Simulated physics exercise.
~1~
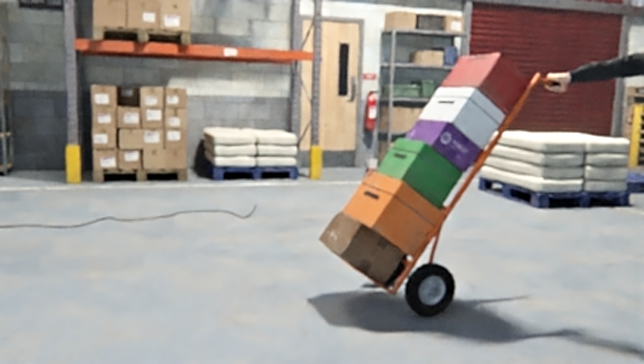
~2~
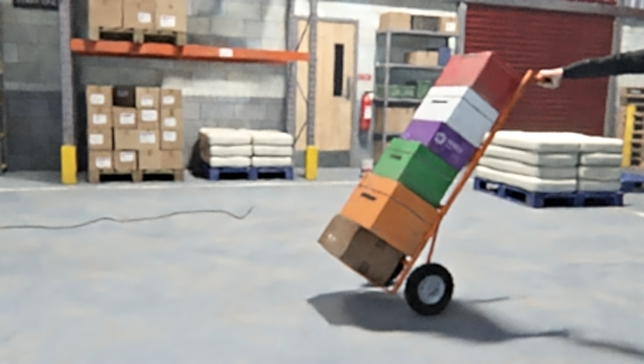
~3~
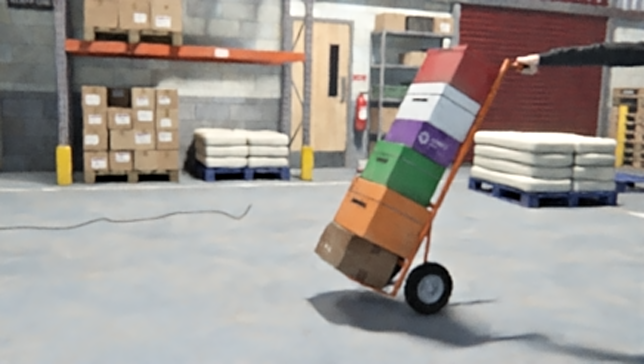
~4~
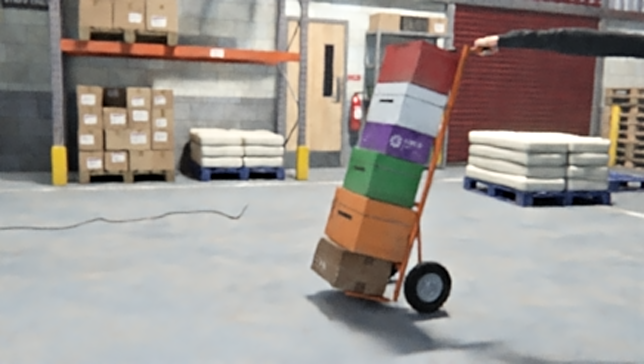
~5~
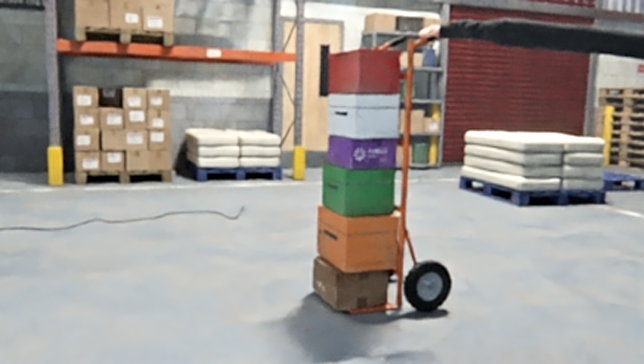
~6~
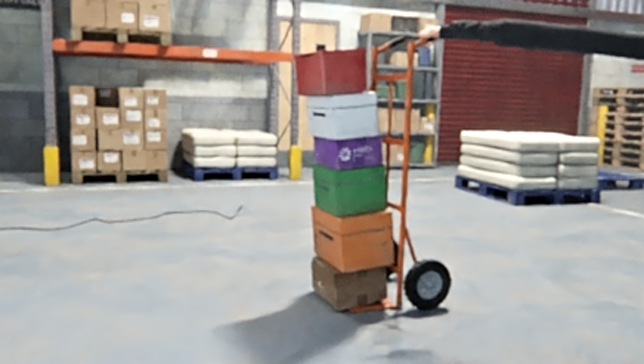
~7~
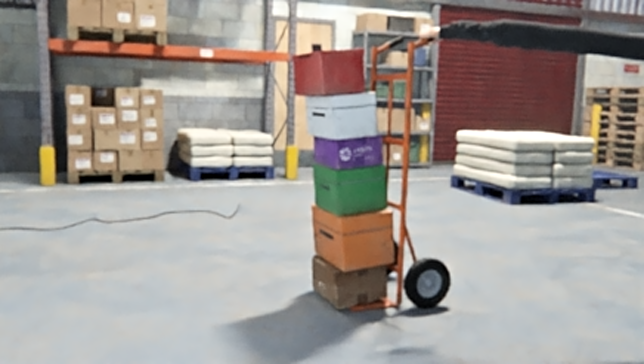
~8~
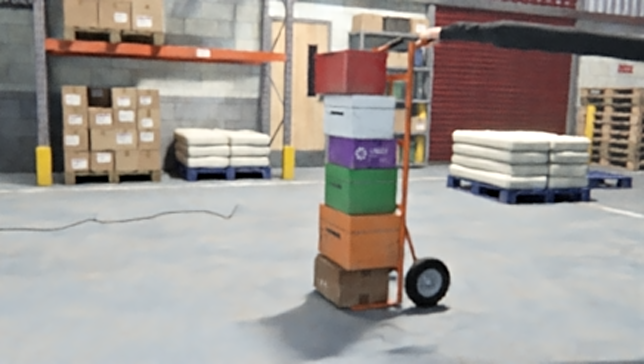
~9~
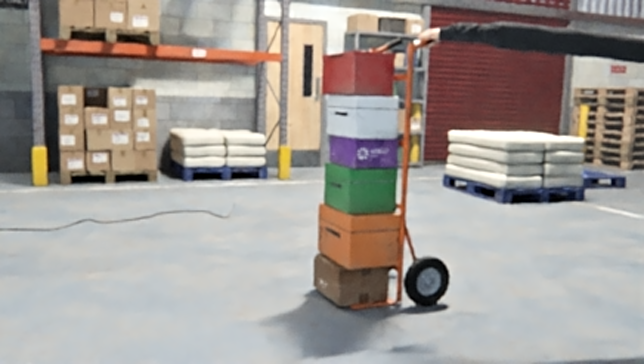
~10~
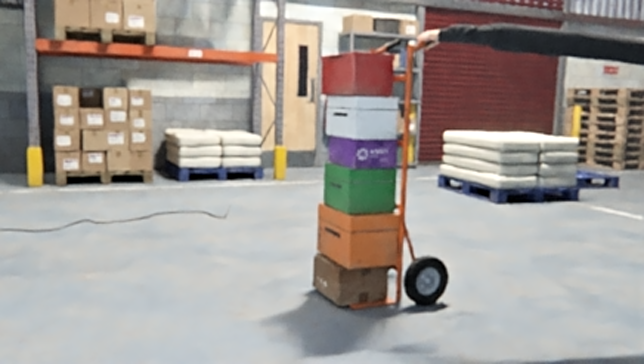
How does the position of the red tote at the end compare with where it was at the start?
At the start the red tote is farther to the right, at the top of the leaning stack. By the end it is clearly farther left, sitting on top of the upright stack at a roughly similar height in view.
